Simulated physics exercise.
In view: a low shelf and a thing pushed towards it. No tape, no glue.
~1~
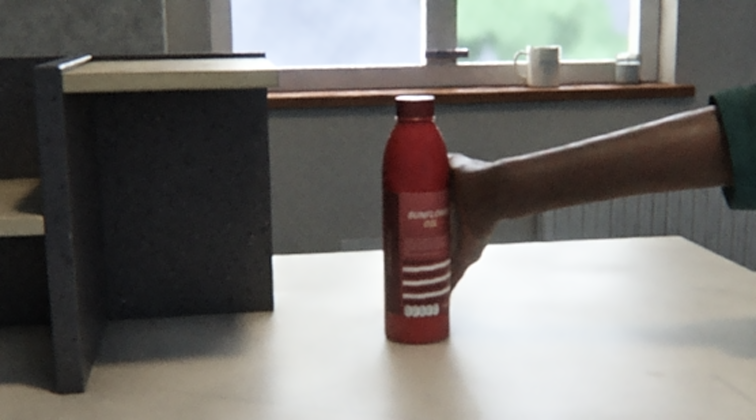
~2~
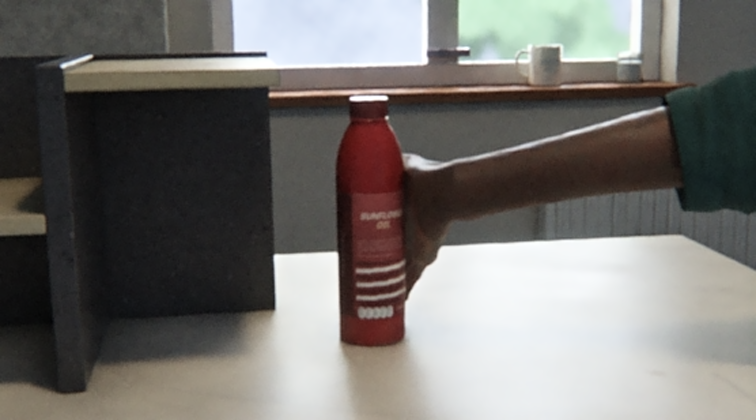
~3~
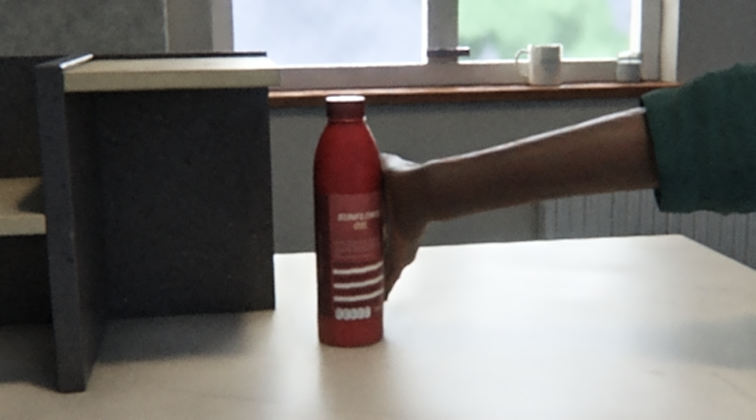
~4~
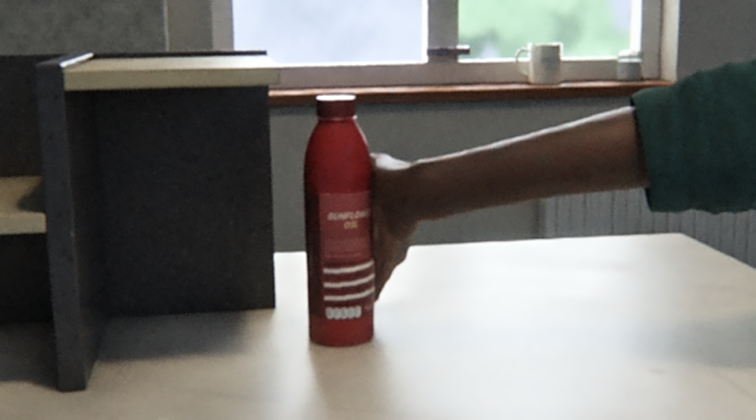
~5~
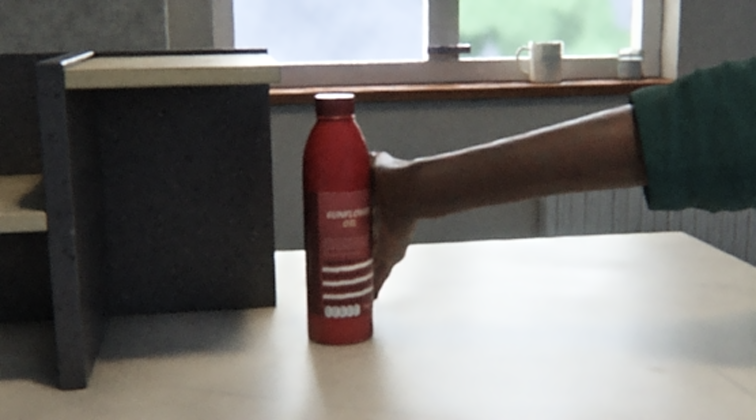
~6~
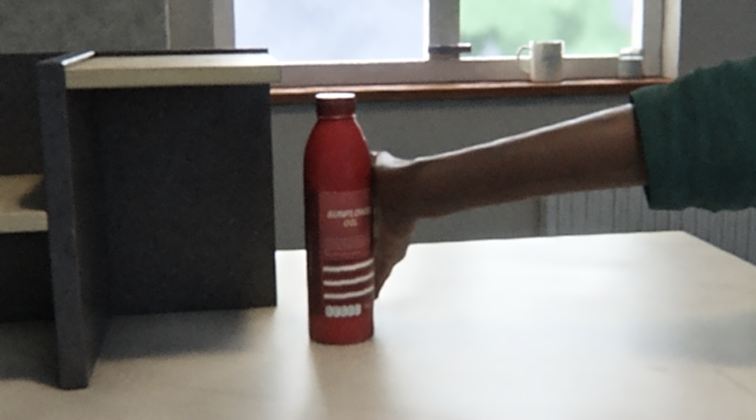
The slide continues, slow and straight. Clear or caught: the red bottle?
The red bottle clears the shelf.
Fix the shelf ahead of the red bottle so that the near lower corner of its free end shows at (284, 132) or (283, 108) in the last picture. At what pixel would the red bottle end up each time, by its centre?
Resting at (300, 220) and (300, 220).
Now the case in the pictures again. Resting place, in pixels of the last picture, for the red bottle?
Roughly at (245, 223).
Then, 0.32 s past the last view, red bottle sliding up to the opening near (307, 220).
Then, 0.50 s past the last view, red bottle part of the way in near (271, 221).
Then, 0.66 s past the last view, red bottle all the way in near (243, 222).
Finally, the red bottle goes under, near (245, 223).
